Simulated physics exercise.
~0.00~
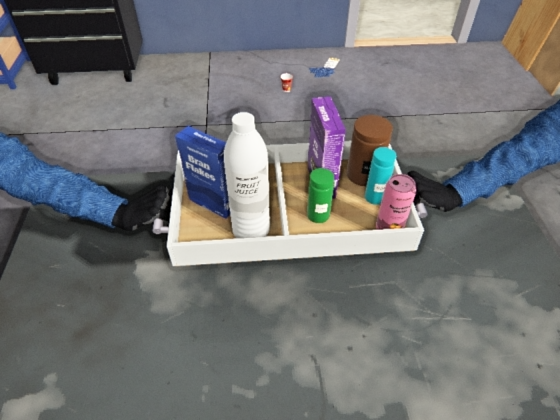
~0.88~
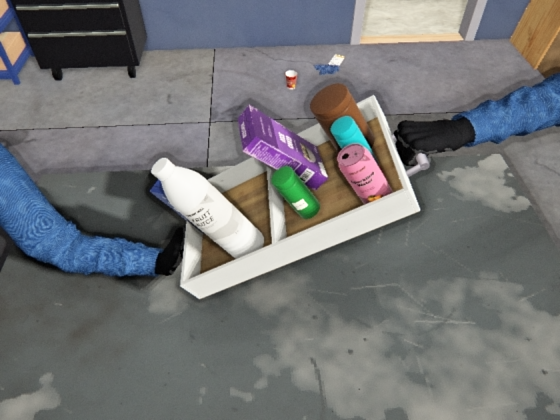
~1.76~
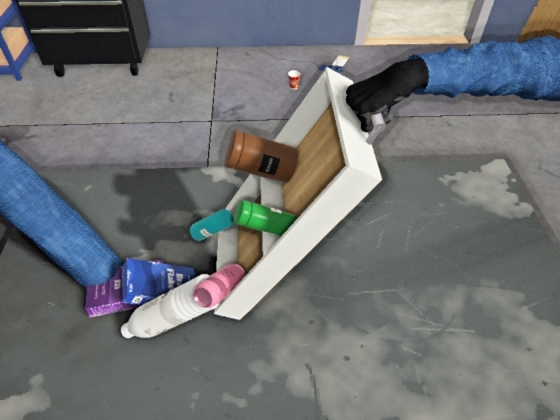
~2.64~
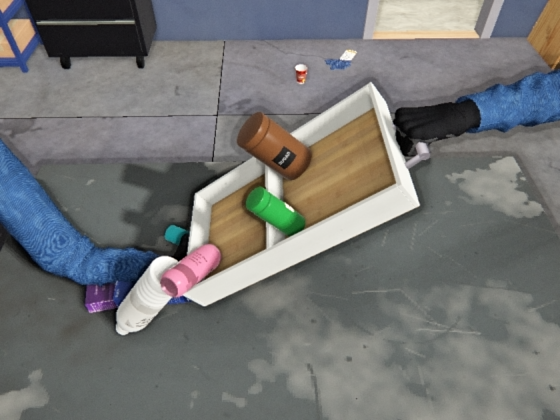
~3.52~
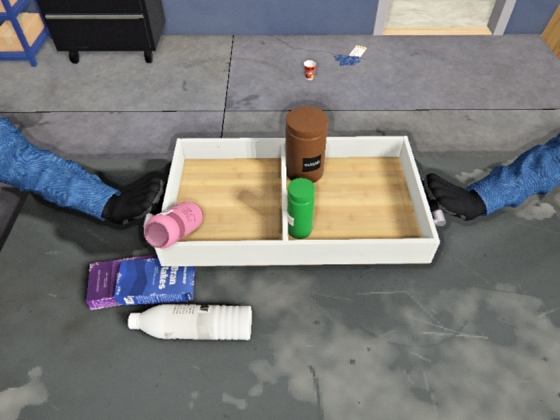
In a room with a grey floor, two gloved hands tip a divided crate steeply left, spilling a white bottle, two packets and a turquoise shaker, then level it with the brown jar and green shaker upright and the pink can toppled inside.
